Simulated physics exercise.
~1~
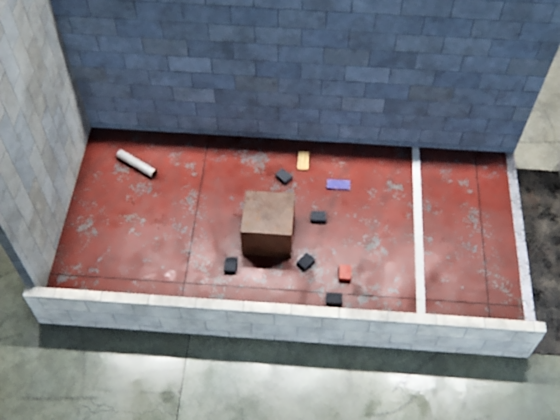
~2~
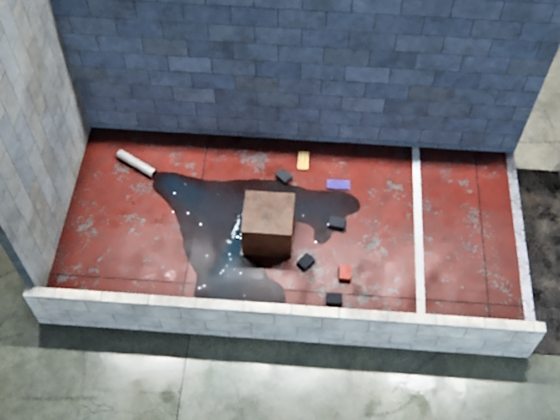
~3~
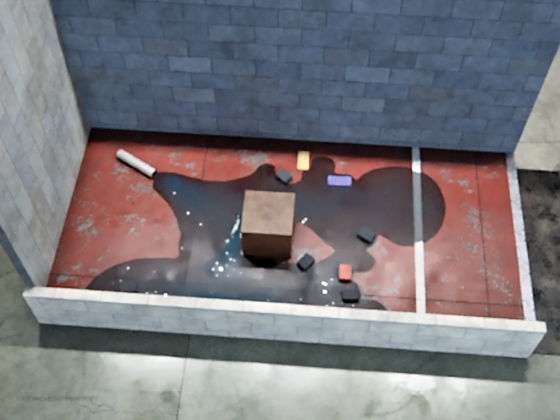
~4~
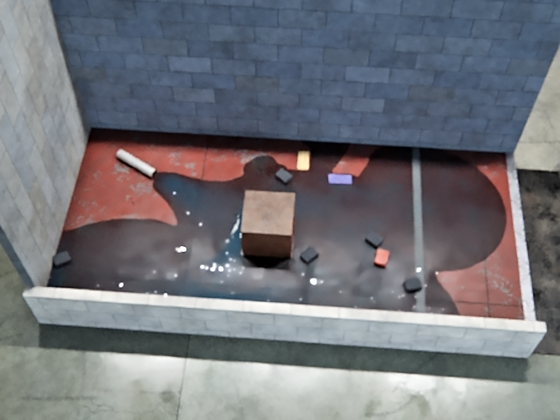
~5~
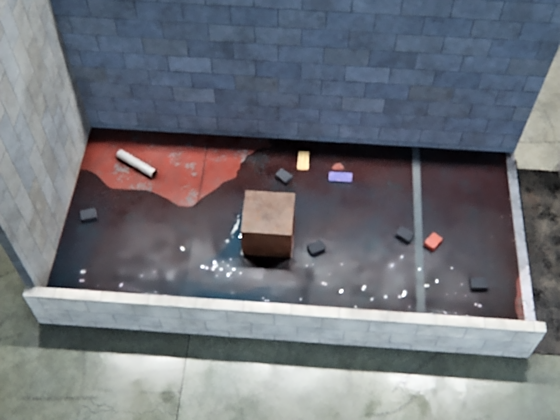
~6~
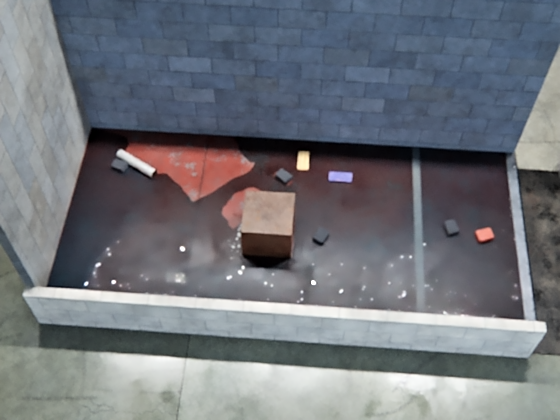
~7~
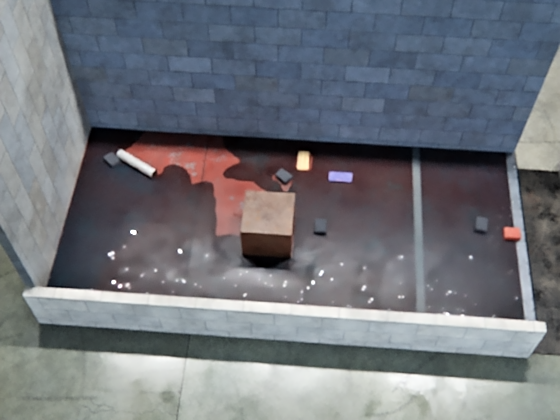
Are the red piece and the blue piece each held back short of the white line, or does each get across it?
They end differently, as the red piece drifts across the white line while the blue piece is held back near the back wall.
